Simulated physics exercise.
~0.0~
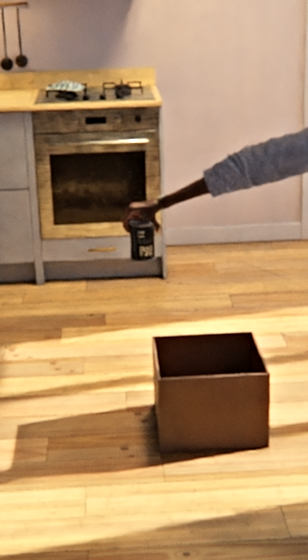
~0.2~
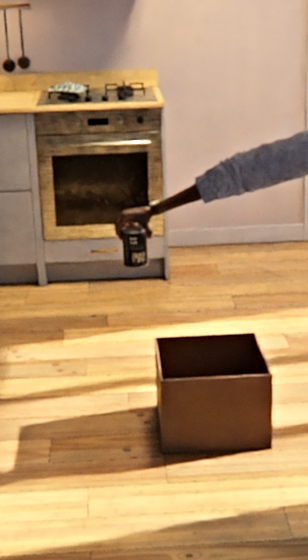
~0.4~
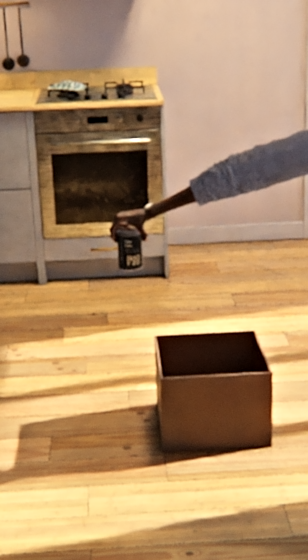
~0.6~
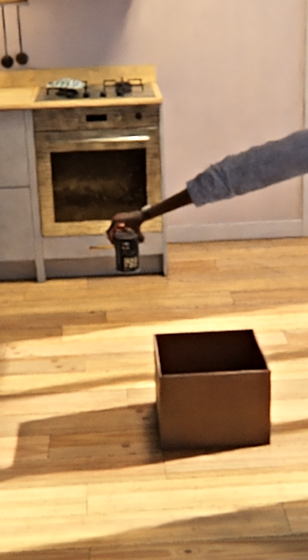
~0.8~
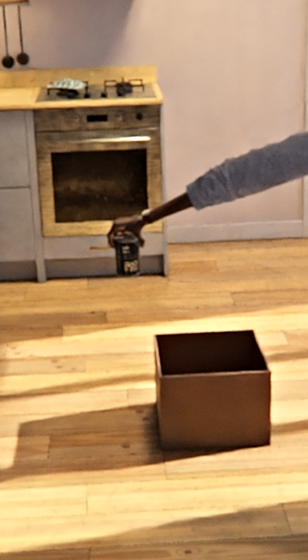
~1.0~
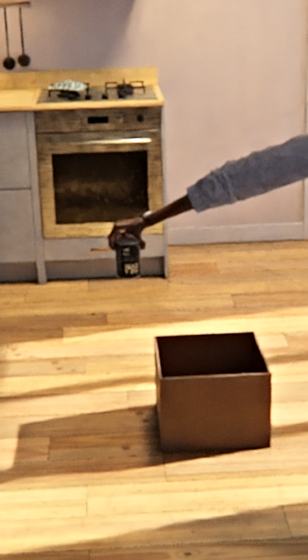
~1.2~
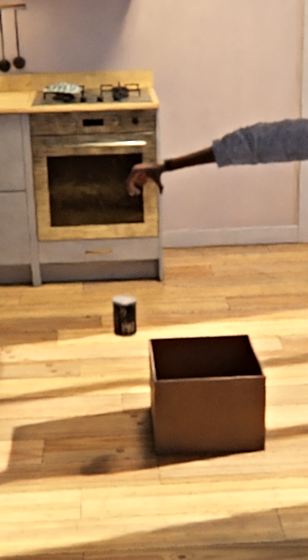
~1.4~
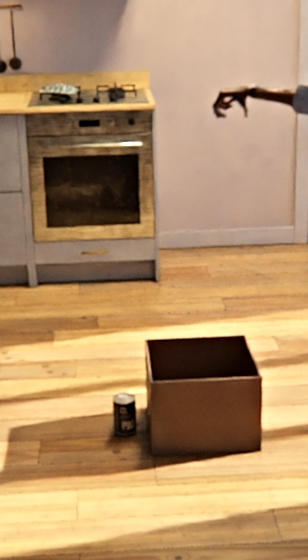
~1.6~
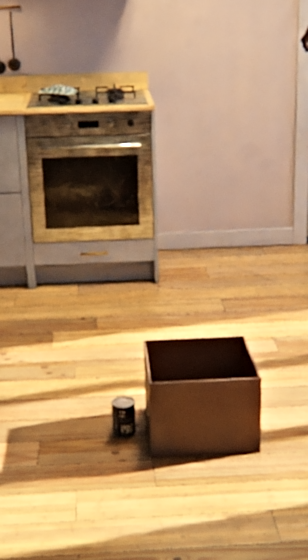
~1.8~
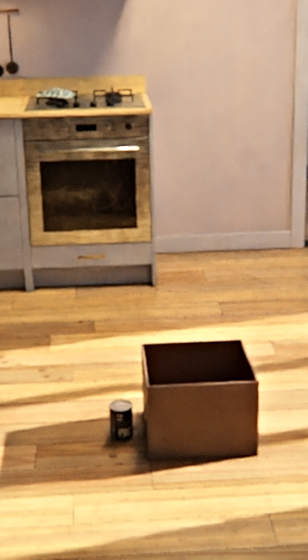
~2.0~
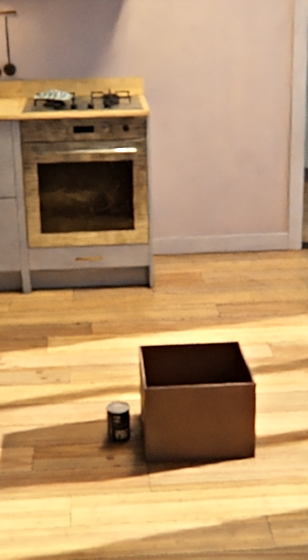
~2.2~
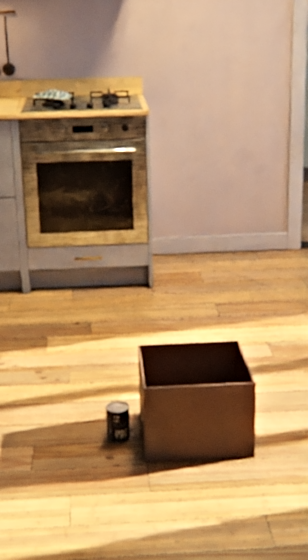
In a kitchen with a pale wooden floor, an arm in a blue-grey sleeve reaches in from the right and holds a small black tin in the air, near an open brown box on the floor. The hand drifts slightly left and down, then hovers with the tin upright, left of the box. The fingers open, and the tin drops straight down while the hand draws back to the right. The tin lands upright on the floorboards just left of the box, missing it. The arm leaves the view, and the tin stays standing outside the box.
